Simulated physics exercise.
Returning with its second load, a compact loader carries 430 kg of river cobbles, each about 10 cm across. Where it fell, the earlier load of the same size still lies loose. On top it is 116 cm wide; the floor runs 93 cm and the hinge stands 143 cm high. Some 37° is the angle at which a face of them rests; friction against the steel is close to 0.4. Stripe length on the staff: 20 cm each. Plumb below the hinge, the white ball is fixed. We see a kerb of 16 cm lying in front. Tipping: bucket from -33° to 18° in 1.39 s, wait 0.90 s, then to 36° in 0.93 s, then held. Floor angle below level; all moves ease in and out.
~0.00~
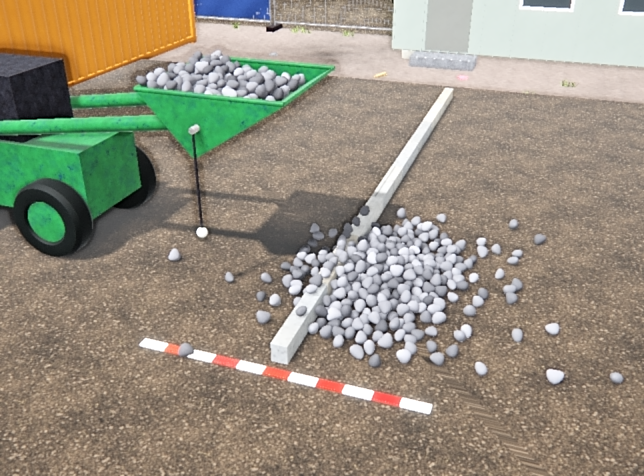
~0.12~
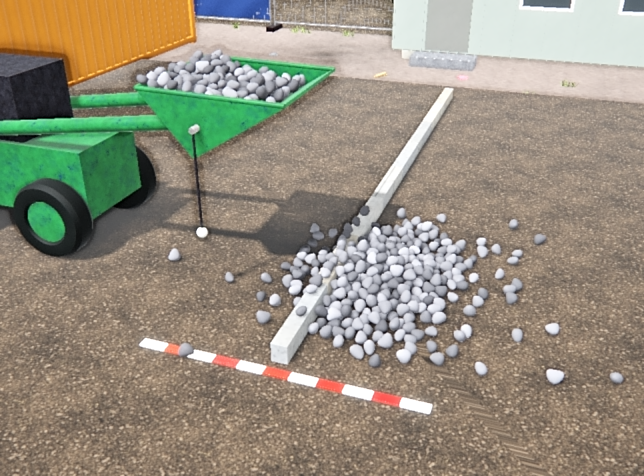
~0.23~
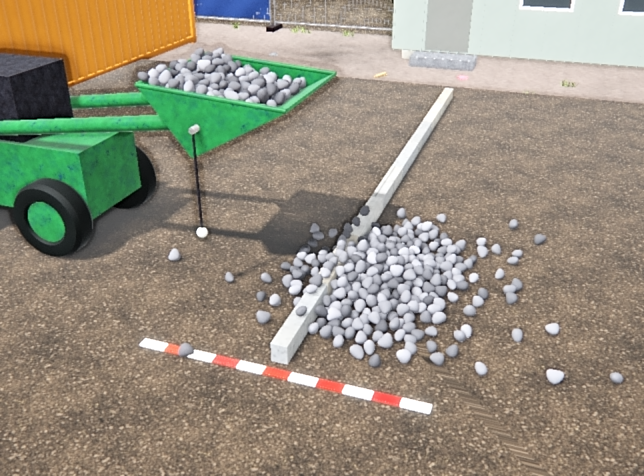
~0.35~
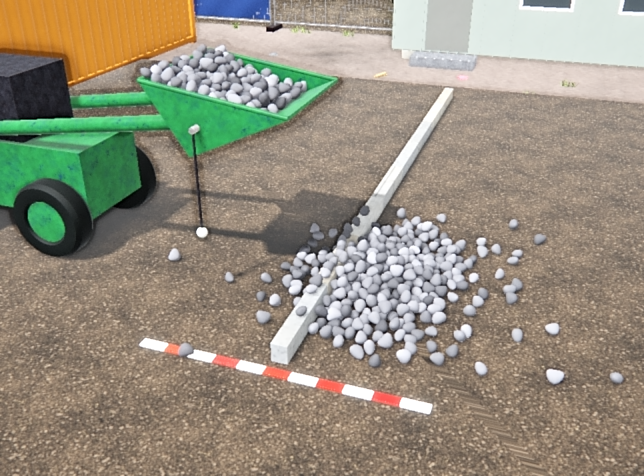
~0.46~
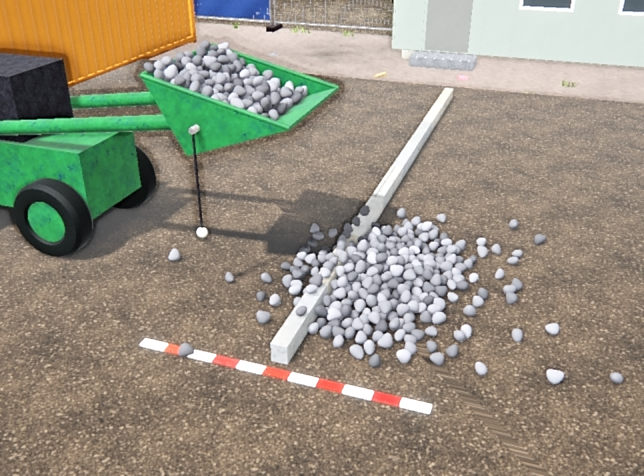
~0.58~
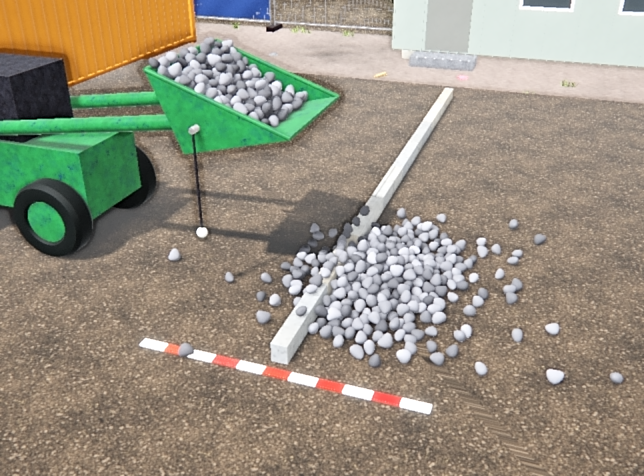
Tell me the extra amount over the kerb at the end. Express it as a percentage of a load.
47 per cent.
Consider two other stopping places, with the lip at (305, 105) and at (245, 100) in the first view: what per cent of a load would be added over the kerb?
First place about 75 %, second about 10 %.
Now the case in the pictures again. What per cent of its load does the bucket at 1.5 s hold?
Roughly 95 per cent of its load.
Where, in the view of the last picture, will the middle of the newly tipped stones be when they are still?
In the last view, about pixel (340, 255).
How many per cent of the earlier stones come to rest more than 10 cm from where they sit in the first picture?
I'd say roughly 5 per cent of them.
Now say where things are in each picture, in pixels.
In the first picture, the bucket is at -33°, its lip at (284, 105); the top of the load is at (208, 62). The earlier load is highest near (356, 257), 22 cm above ground level, 13 % on this side of the kerb, 87 % over the kerb.
In the second picture, the bucket is at -32°, its lip at (284, 107); the top of the load is at (208, 62); the stones move at 0.1 m/s on average.
In the third picture, the bucket is at -29°, its lip at (286, 112); the top of the load is at (207, 60); the stones move at 0.1 m/s on average.
In the fourth picture, the bucket is at -25°, its lip at (288, 119); the top of the load is at (209, 57); the stones move at 0.2 m/s on average.
In the fifth picture, lip at (289, 128), floor tilted -20°, highest stones at (210, 53); the stones move at 0.2 m/s on average.
In the sixth picture, the bucket is at -14°, its lip at (290, 139); the top of the load is at (214, 50); the stones move at 0.2 m/s on average.
After 1.0 s the floor is at 10°; in per cent of one load, 100 in the bucket, 13 on this side of the kerb, 87 over the kerb; the foremost stones are at (539, 306).
After 1.5 s the floor is at 18°; in per cent of one load, 94 in the bucket, 20 on this side of the kerb, 87 over the kerb; the foremost stones are at (539, 306).
After 3.7 s the floor is at 36°; in per cent of one load, 0 in the bucket, 66 on this side of the kerb, 134 over the kerb; the foremost stones are at (539, 306).
After 6.5 s the floor is at 36°; in per cent of one load, 0 in the bucket, 66 on this side of the kerb, 134 over the kerb; the foremost stones are at (539, 306). Net gain over the kerb, 47.
